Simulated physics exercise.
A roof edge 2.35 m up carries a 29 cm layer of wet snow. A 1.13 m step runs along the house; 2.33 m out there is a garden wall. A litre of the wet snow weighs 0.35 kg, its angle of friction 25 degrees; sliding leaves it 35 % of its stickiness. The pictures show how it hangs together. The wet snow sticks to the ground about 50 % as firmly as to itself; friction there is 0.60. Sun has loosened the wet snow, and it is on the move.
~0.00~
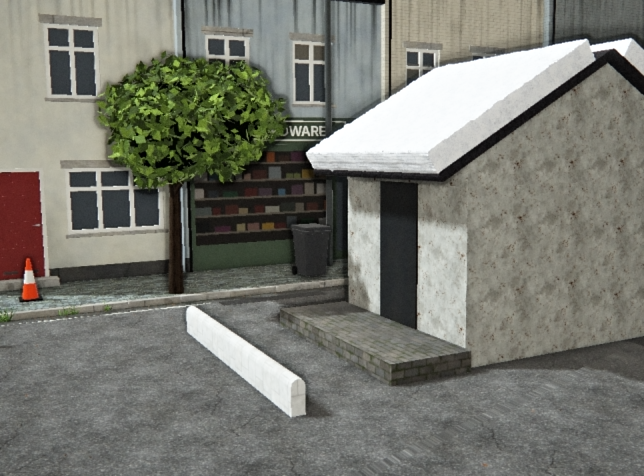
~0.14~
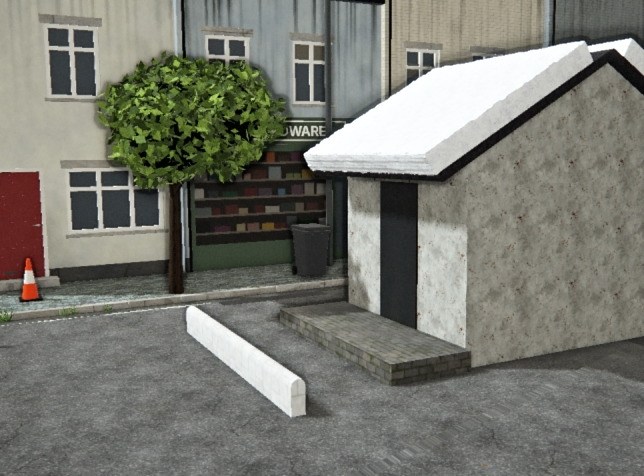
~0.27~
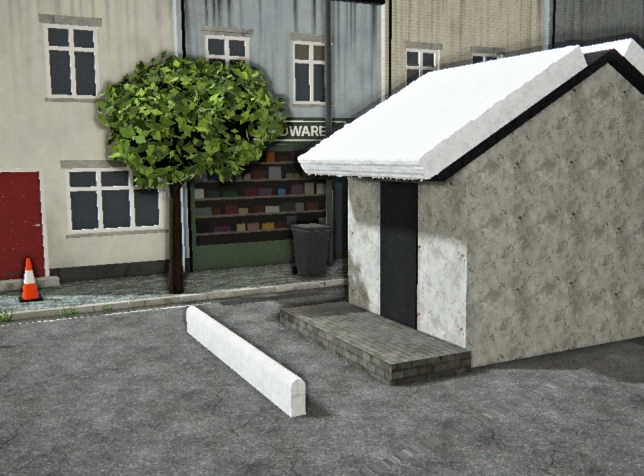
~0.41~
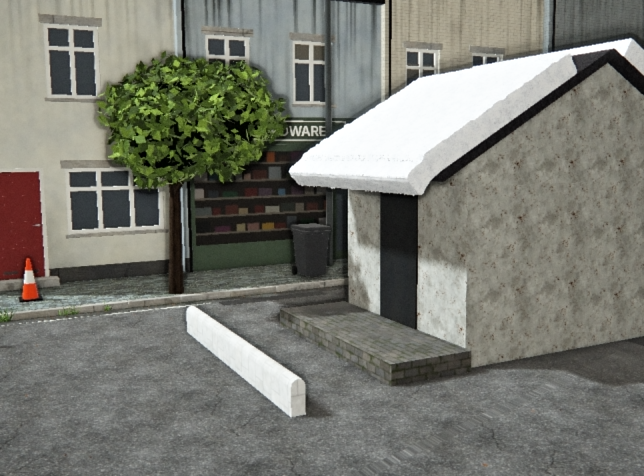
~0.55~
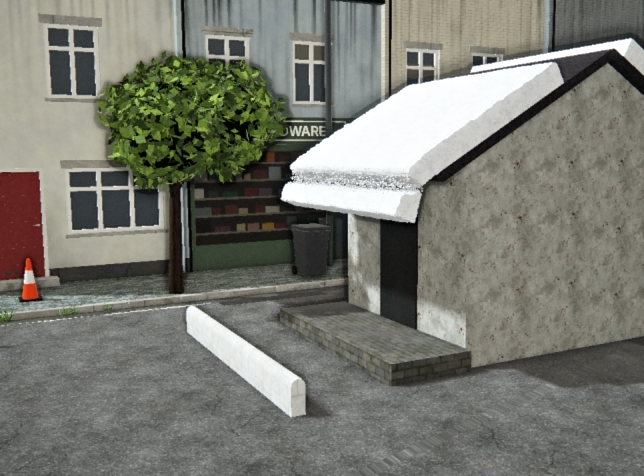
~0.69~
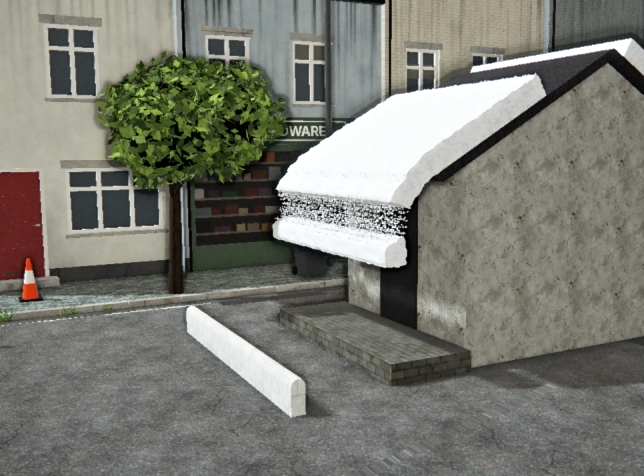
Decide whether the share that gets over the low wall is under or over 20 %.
Expect over 20 %.
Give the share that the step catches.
Some 1 per cent.
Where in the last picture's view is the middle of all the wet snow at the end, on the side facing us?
Near (280, 391).
After 1.11 s, 40 % is still on the roof and 0 % is past the low wall.
After 1.60 s, none is still on the roof and 26 % is past the low wall.
After 2.10 s, none is still on the roof and 30 % is past the low wall.
After 2.60 s, none is still on the roof and 30 % is past the low wall.
After 2.70 s, none is still on the roof and 30 % is past the low wall.
